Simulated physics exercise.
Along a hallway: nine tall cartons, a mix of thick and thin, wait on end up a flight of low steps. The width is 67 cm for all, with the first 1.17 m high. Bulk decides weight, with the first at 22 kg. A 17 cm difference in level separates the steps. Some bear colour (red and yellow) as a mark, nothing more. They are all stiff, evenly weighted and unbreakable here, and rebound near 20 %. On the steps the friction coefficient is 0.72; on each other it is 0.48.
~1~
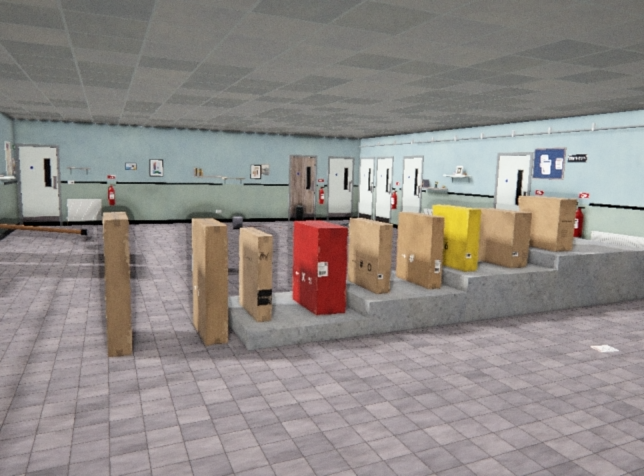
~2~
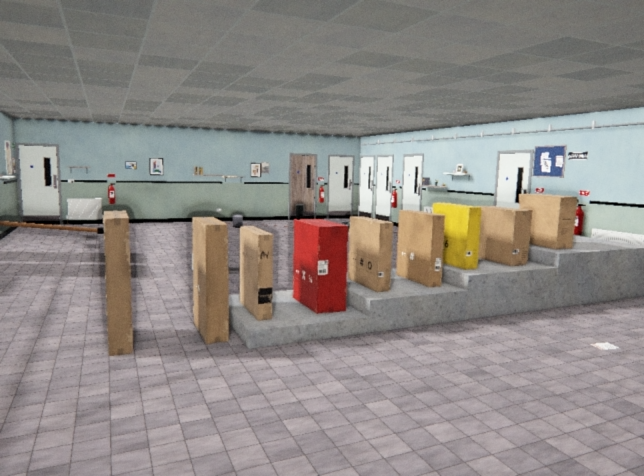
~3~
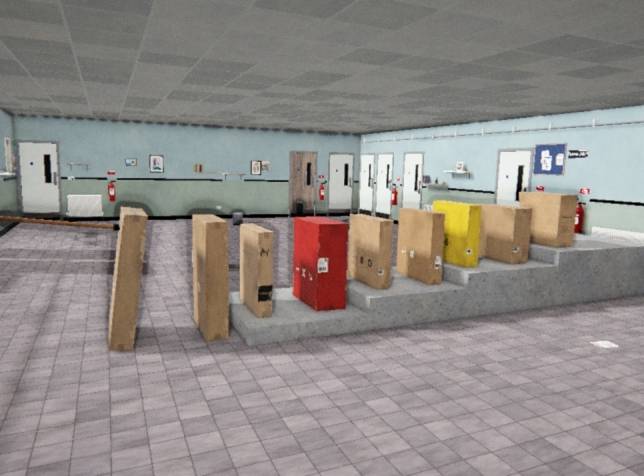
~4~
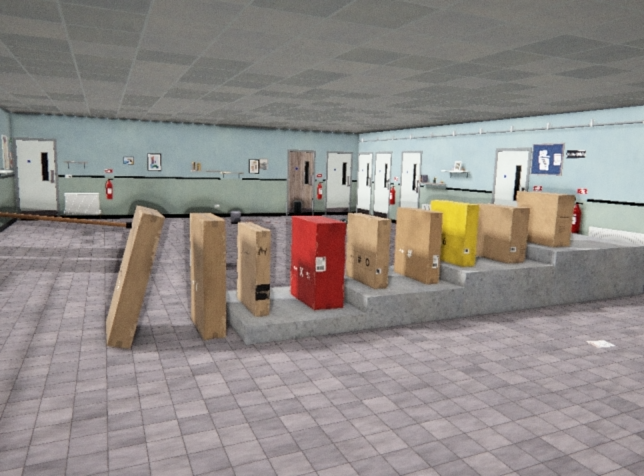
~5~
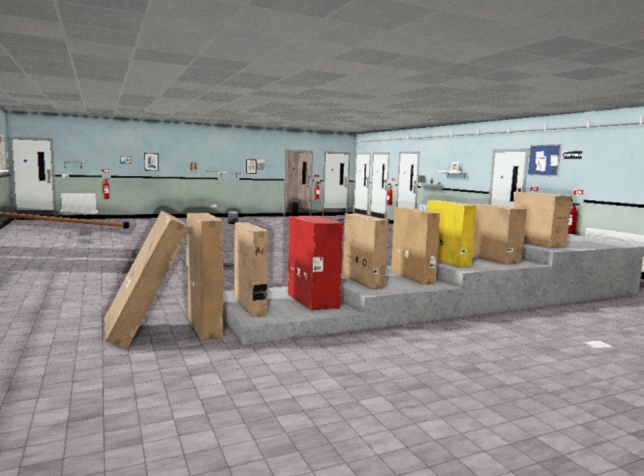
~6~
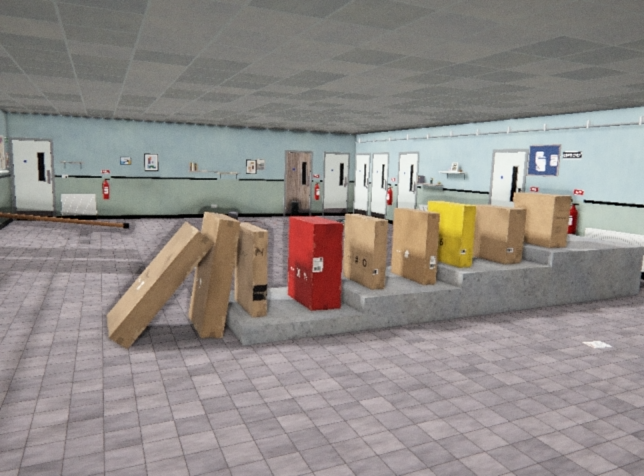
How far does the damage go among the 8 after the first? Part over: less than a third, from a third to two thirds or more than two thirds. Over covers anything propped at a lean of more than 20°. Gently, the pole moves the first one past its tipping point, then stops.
Damage reaches beyond two thirds.
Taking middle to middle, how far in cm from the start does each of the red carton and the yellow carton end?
Well, the red finishes about 40 cm from where it began, while the yellow finishes about 40 cm from its start.
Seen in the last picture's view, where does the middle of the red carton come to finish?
I'd place it at about (347, 262) in the final view.
Then, 0.43 s past the last view, 2 of the 8 other cartons over.
Then, 1.39 s past the last view, 5 of the 8 other cartons over; red carton 59° from how it stood; yellow carton 6° from how it stood.
In the end, 7 of the 8 other cartons over; yellow carton 68° from how it stood; red carton 60° from how it stood. That is 88 per cent. One left standing. From the last view, middles, yellow carton near (473, 243), red carton near (347, 262).
